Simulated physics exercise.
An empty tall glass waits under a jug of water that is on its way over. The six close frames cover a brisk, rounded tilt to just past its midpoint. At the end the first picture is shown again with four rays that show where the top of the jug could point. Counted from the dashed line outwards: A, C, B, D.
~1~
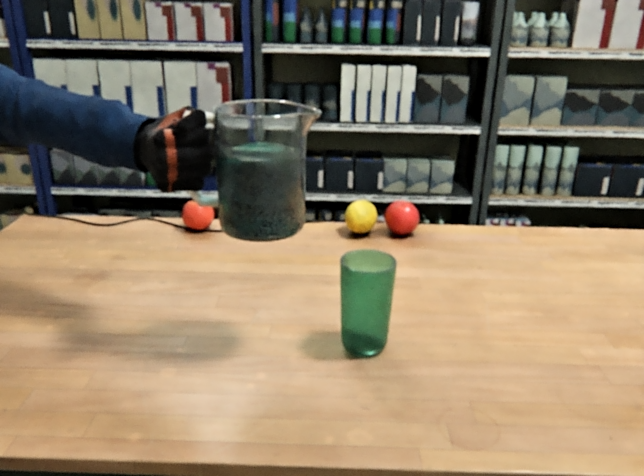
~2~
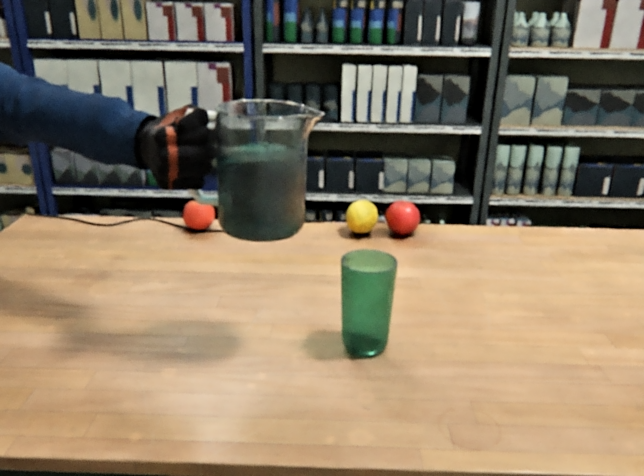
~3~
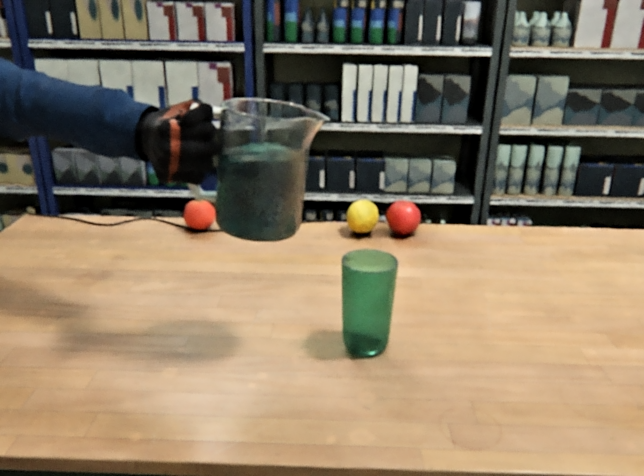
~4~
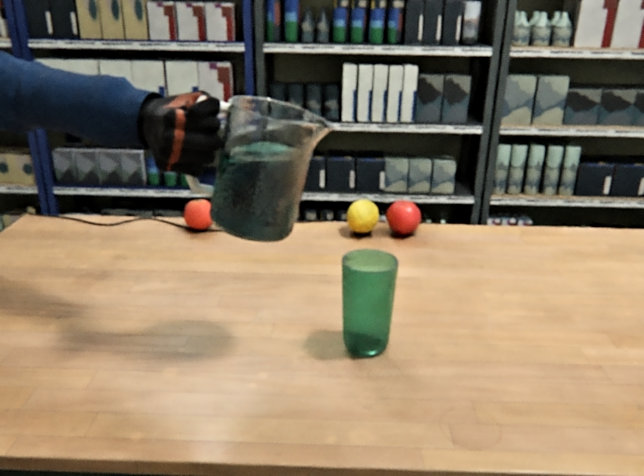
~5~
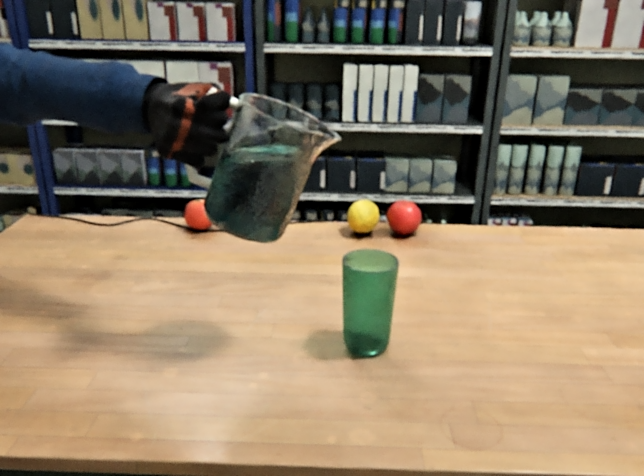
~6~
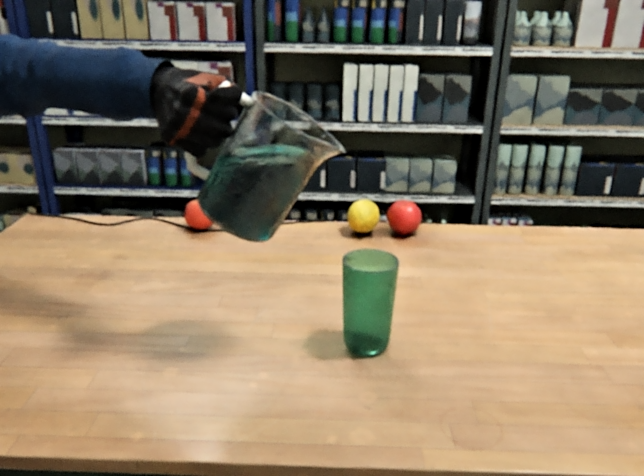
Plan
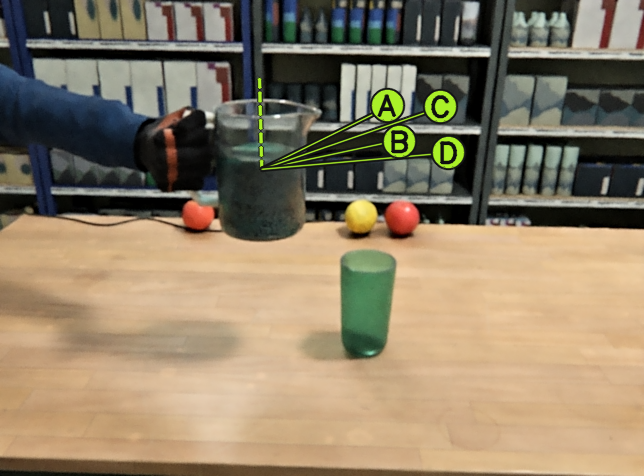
A gloved hand in a blue sleeve reaches in from the left, holding a clear jug of dark teal water above a pale wooden table, seen from the front with stocked shelves behind. A tall green glass stands empty near the middle, with orange, yellow and red balls along the back edge. The hand steadily tilts the jug rightward, its spout shifting slightly right, while the camera stays still.
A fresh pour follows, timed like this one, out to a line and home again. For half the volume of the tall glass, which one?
A beats the others.
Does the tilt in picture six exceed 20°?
Yes, it does.
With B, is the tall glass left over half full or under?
Over half.
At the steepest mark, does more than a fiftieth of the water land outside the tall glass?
Yes, it does.
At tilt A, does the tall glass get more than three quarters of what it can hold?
No.
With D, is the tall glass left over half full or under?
Over.
In lime, A at (372, 114); B at (382, 143); C at (424, 112); D at (431, 154).
If A is chosen, the tall glass ends with about 51 % of what it can hold.
If B is chosen, the tall glass ends with about 94 % of what it can hold; 10 % of the water is spilt.
If C is chosen, the tall glass ends with about 81 % of what it can hold.
If D is chosen, the tall glass ends with about 96 % of what it can hold; 24 % of the water is spilt.
